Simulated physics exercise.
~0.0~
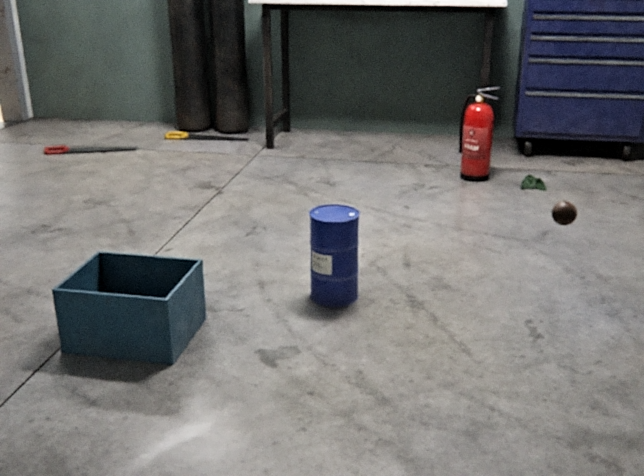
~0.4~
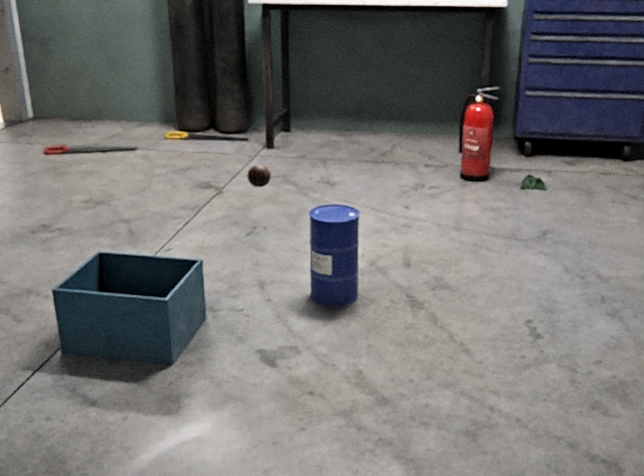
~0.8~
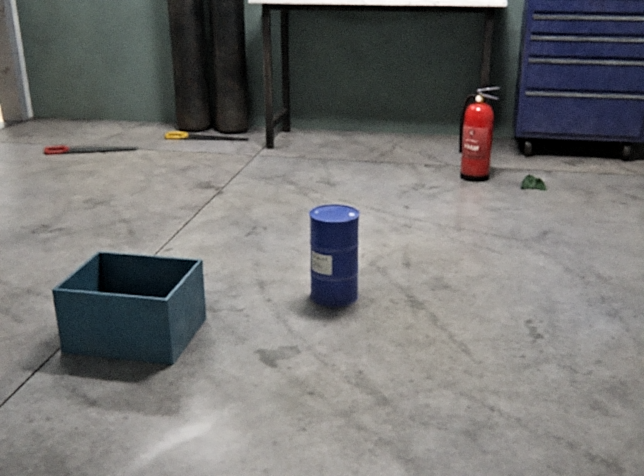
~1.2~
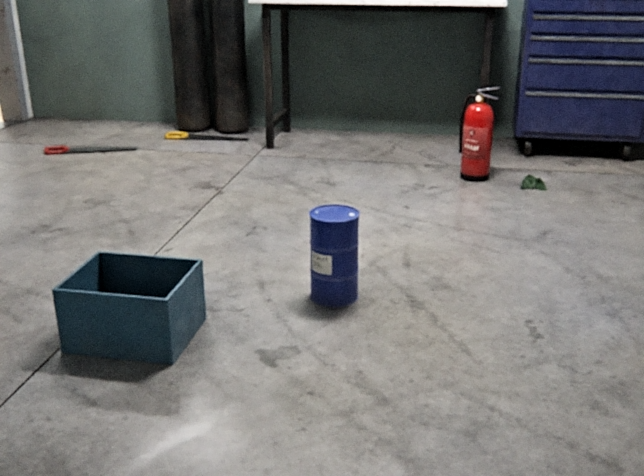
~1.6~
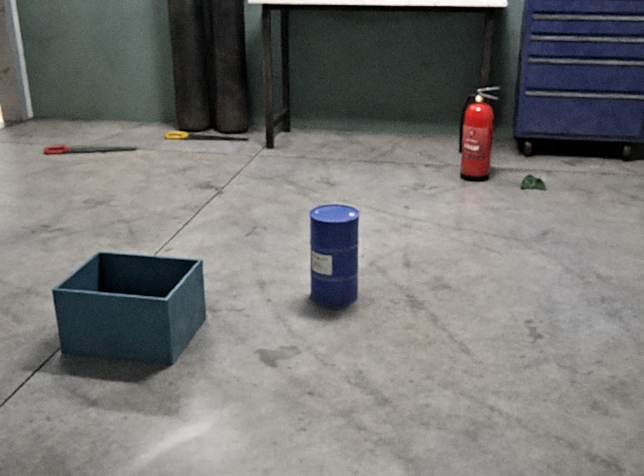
An open teal box sat on a concrete workshop floor near a small blue drum as a brown ball flew leftward through the air, passed above the drum and dropped into the box, where it stayed out of sight while the drum remained standing.
